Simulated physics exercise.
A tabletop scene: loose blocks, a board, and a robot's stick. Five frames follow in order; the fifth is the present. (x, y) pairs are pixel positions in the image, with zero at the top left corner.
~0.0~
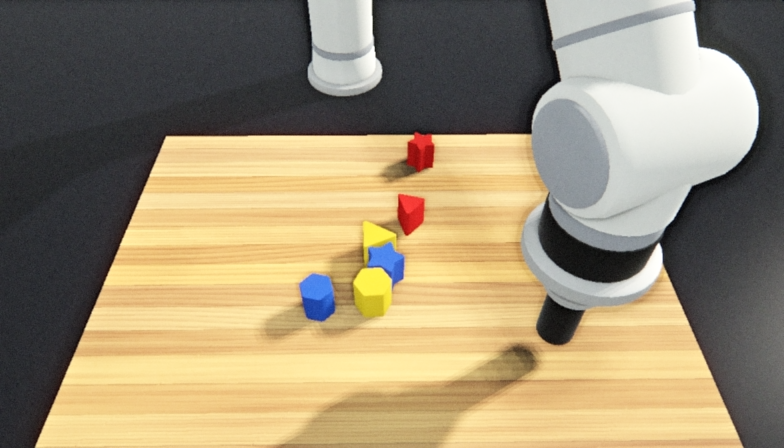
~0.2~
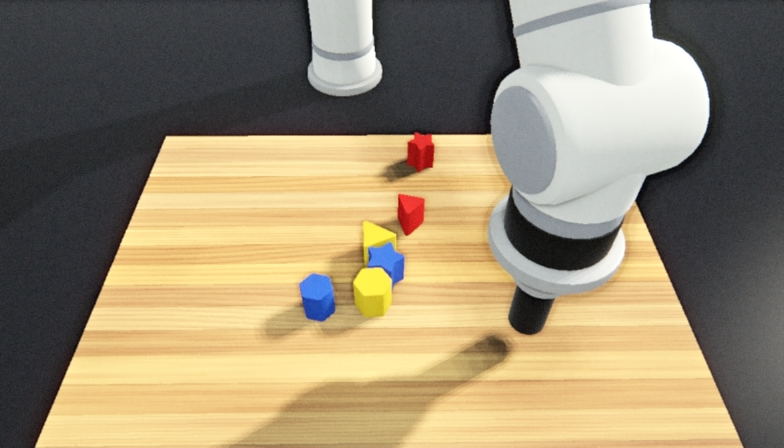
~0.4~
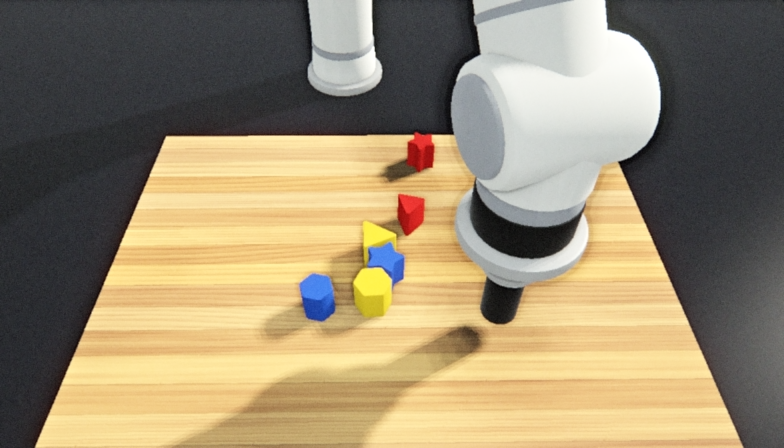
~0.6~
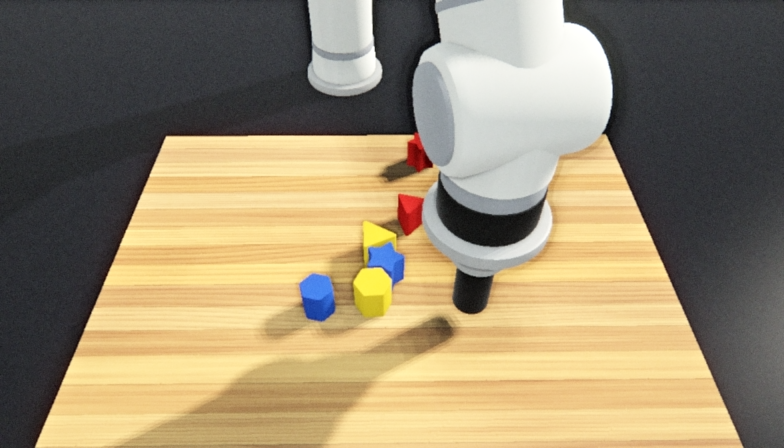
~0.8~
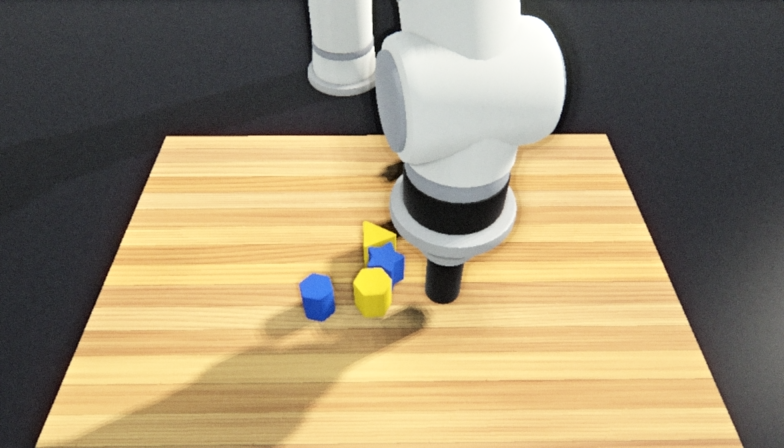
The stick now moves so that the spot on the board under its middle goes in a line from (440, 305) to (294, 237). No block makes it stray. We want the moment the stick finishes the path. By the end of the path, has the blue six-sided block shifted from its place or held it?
It stays.
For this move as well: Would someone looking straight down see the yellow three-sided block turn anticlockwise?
No - that is not the case.
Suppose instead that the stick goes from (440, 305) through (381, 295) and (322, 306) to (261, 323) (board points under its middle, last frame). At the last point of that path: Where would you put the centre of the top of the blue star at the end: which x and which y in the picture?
The middle of its upper face will lie at (354, 250).
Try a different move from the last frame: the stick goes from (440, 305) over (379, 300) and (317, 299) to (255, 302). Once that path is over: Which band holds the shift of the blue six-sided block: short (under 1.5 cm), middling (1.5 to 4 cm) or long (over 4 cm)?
Once the path is done, the blue six-sided block lies more than 4 cm from its present place.
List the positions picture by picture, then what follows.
In the first picture, tip of the stick at (554, 330), middles of tops, blue six-sided block at (316, 286), yellow six-sided block at (372, 281), yellow three-sided block at (375, 234), blue star at (384, 256).
In the second picture, stick at (526, 320), nothing pushed.
In the third picture, stick at (498, 310), nothing pushed.
In the fourth picture, stick at (470, 300), nothing pushed.
In the fifth picture, stick at (442, 290), blue six-sided block at (316, 286), yellow six-sided block at (372, 281), yellow three-sided block at (375, 234), blue star at (384, 256).
On the path given first. One third of the way, stick at (386, 267); yellow six-sided block at (366, 282), turned 20° anticlockwise; yellow three-sided block at (362, 223), turned 20° clockwise; blue star at (362, 245).
Two thirds of the way, stick at (336, 243); yellow six-sided block at (365, 282), turned 25° anticlockwise; yellow three-sided block at (351, 213), turned 55° clockwise; blue star at (312, 223).
At the end, stick at (291, 221); blue six-sided block unmoved; yellow six-sided block at (365, 282), turned 25° anticlockwise; yellow three-sided block at (351, 213), turned 55° clockwise; blue star at (270, 201).
